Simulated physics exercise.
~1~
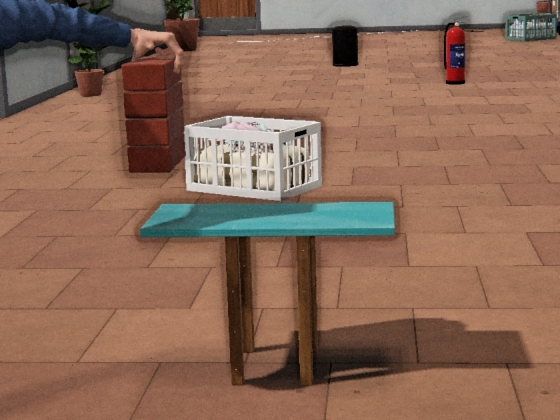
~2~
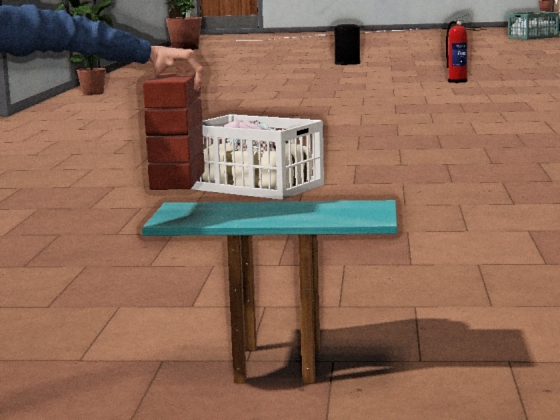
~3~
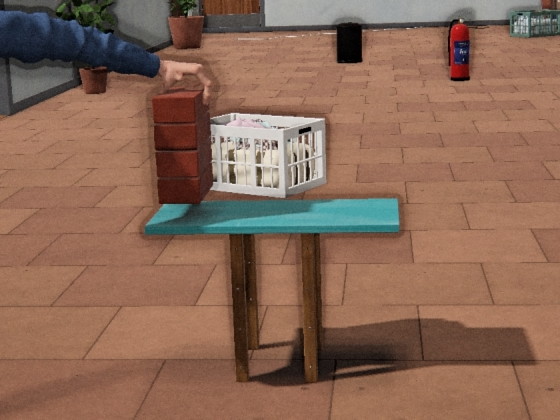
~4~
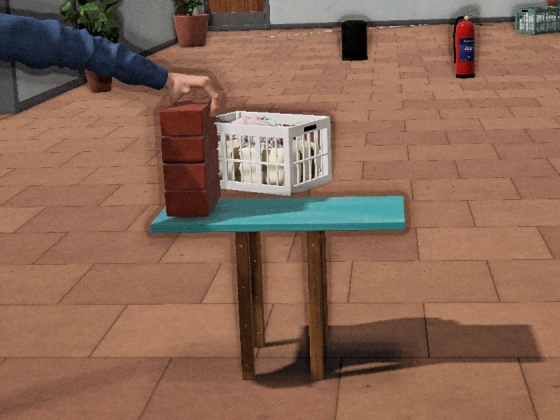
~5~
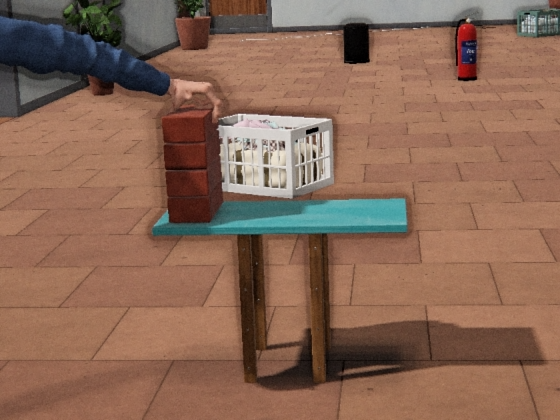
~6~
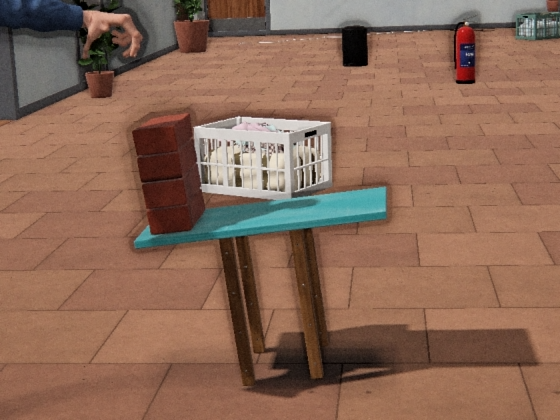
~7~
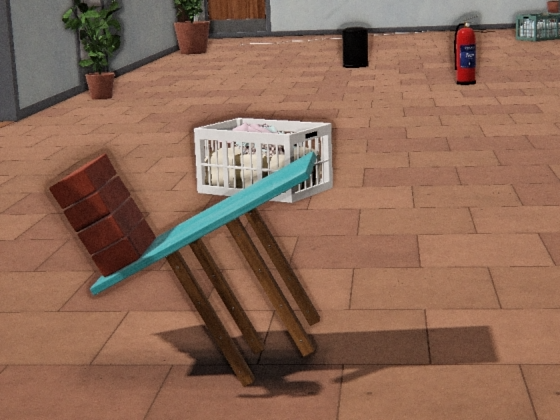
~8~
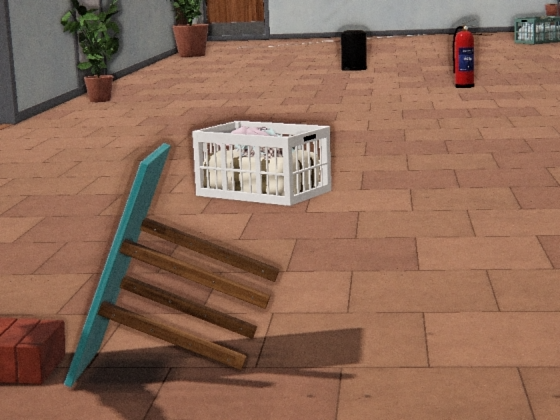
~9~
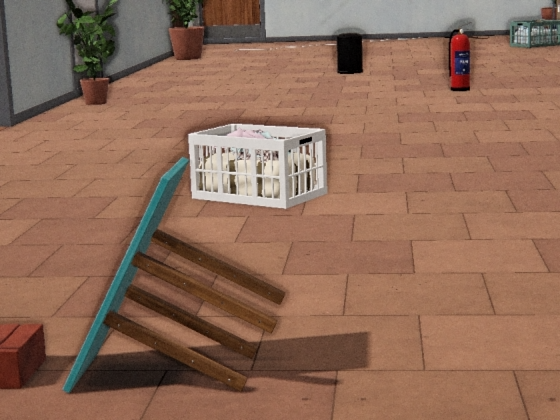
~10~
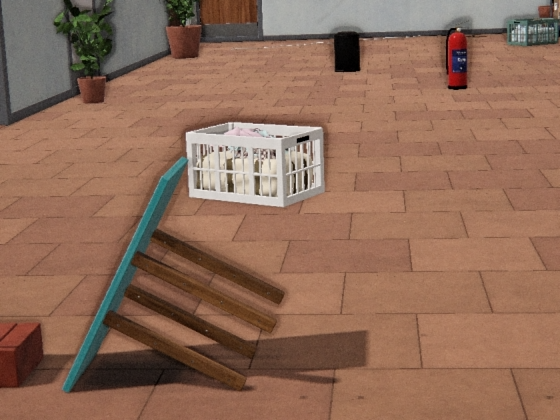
A stack of red bricks, held from above by a hand in a blue sleeve, moves in toward a small turquoise plant stand with wooden legs on a tiled patio. A white crate of bottles sits behind it. The hand lowers the bricks onto the left end of the stand, then lets go and draws back. The stand tilts left, its right side rising as the bricks ride down with it. It topples over, and the bricks land on the ground at the left. The stand ends tipped steeply, legs pointing right, beside the fallen bricks.
